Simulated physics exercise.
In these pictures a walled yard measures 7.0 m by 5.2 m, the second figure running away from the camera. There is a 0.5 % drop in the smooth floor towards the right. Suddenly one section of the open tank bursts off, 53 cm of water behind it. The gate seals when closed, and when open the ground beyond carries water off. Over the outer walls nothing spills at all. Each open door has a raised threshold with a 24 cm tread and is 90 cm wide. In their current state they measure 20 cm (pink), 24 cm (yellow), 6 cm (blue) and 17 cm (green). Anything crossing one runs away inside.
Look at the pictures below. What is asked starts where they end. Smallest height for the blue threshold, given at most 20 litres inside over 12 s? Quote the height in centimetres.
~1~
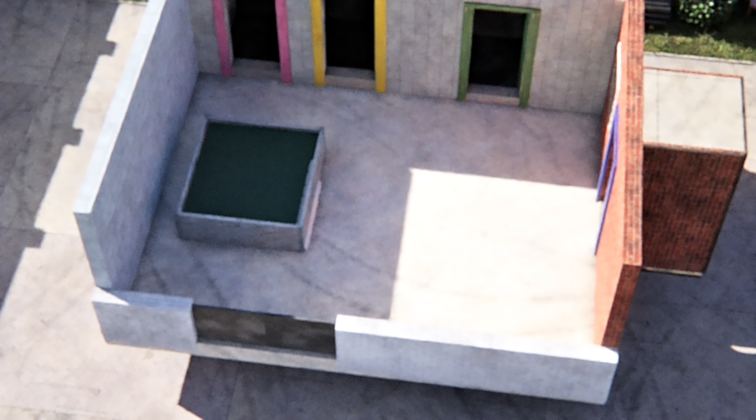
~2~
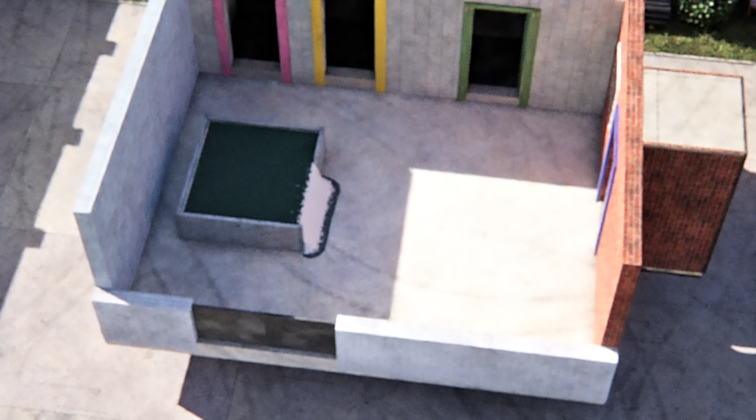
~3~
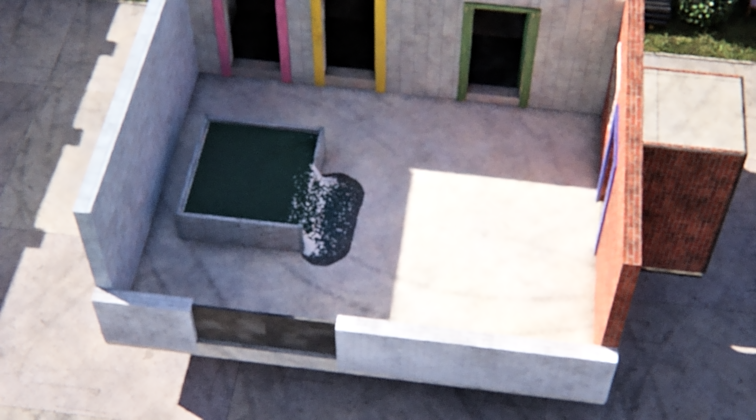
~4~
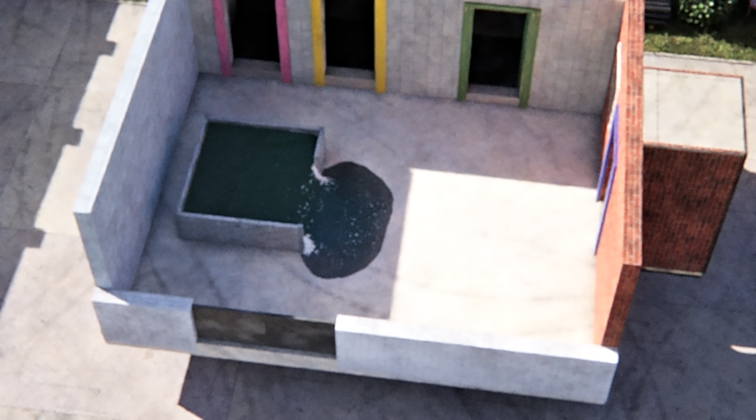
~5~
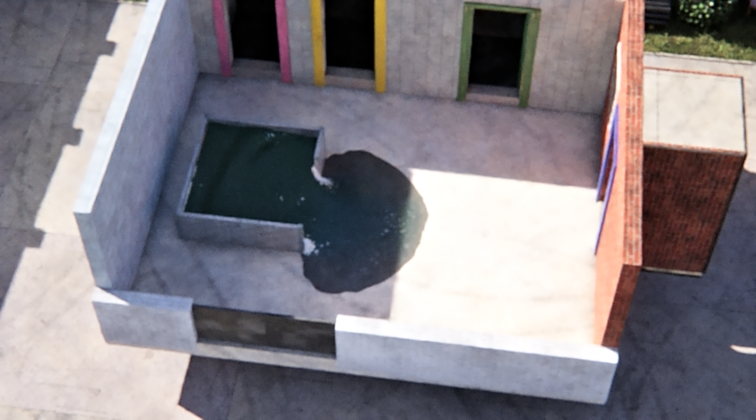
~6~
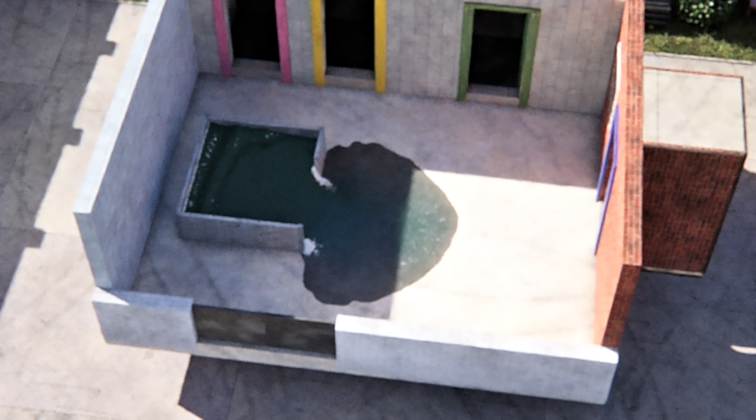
About 14 cm.
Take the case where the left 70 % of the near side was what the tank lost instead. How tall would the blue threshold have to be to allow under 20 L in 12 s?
Near 6.5 cm.
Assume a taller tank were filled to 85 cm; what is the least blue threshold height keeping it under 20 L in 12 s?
About 24 cm.
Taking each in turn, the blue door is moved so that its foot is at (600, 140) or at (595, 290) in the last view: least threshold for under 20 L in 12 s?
You'd want roughly 11.5 cm there first, then roughly 16 cm.
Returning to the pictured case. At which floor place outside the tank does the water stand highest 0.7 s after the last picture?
About (311, 234).
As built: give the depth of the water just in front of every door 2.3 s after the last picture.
At the pink door the depth is 0 cm, at yellow 0 cm, at blue 18 cm and at green 3 cm.
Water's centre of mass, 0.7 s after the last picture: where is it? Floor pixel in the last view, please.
The water is centred around (312, 206) in the last picture's pixels.
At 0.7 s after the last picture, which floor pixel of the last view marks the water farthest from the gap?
Somewhere near the pixel (587, 256).
Then, 0.7 s after the last picture water covers 35 % of the floor, deepest (28 cm) near (311, 234); it has not reached the blue door.
Then, 2.3 s after the last picture water covers 55 % of the floor, deepest (30 cm) near (570, 374); 18 cm at the blue door, 67 litres in over its 6 cm threshold.
Then, 11.3 s after the last picture water covers 95 % of the floor, deepest (10 cm) near (245, 98); 7 cm at the blue door, 179 litres in over its 6 cm threshold.
At the blue door as built, the water peaked near 18 cm, 2.1 s after the last picture.
Run again over the same 12 s with other heights there, 37 litres in over 12 cm, 6 litres over 16.5 cm. The limit of 20 litres is kept from about 14 cm up.
